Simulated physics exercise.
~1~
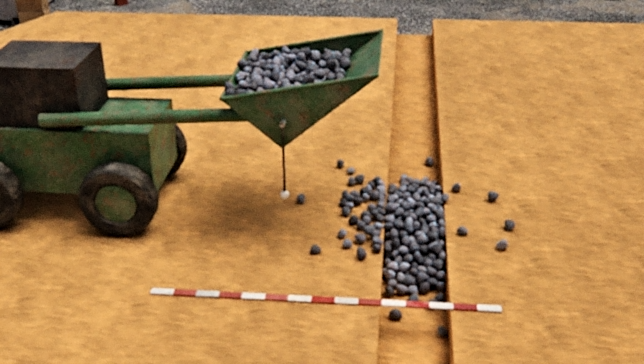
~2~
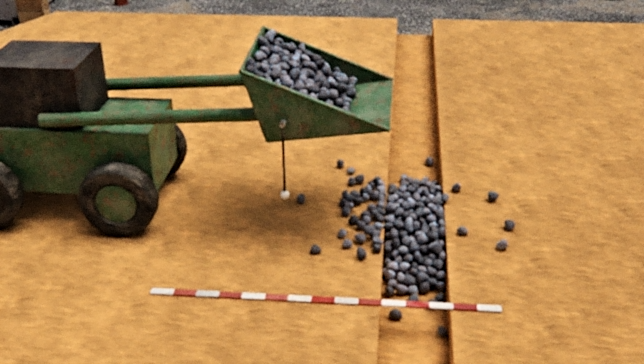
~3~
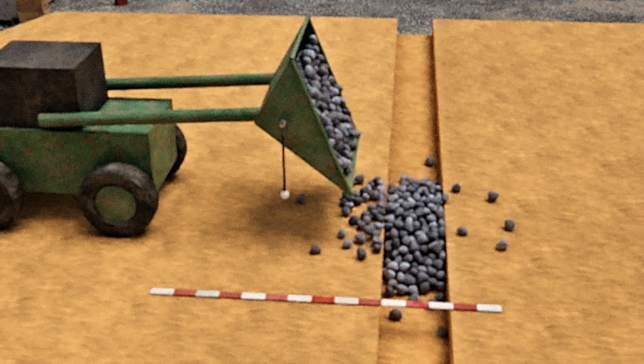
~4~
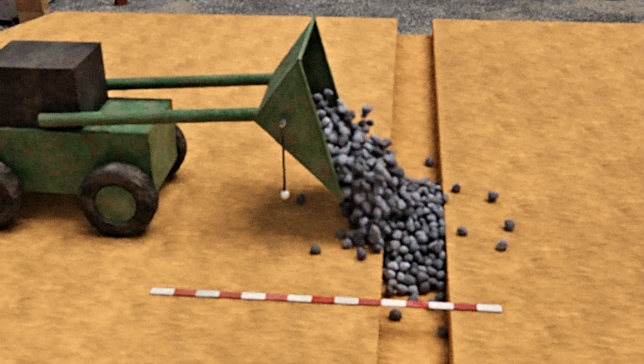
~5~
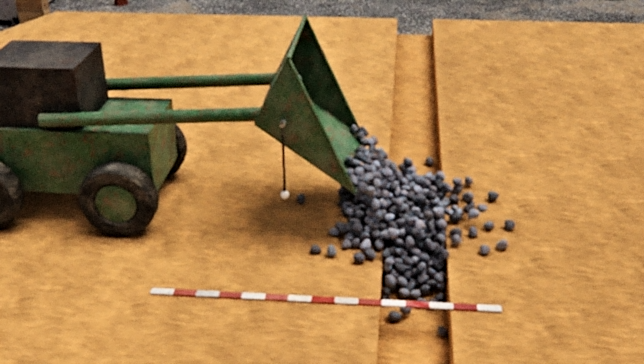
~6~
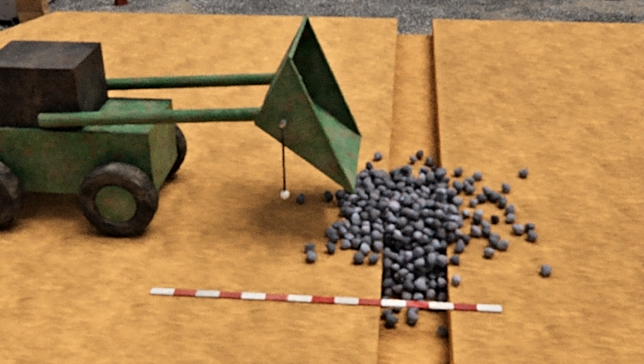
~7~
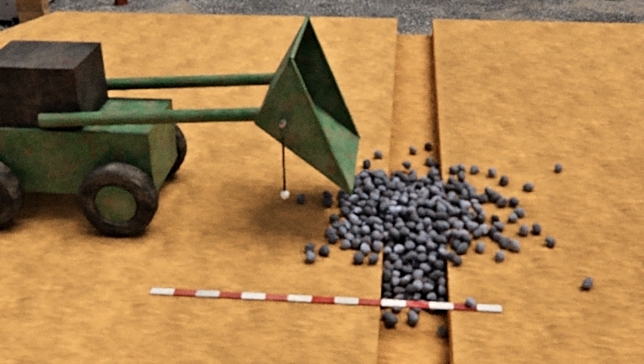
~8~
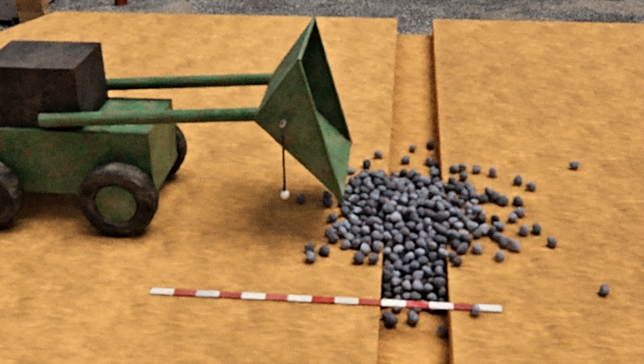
A green loader tips its bucket and pours grey stones over the trench, emptying it completely.
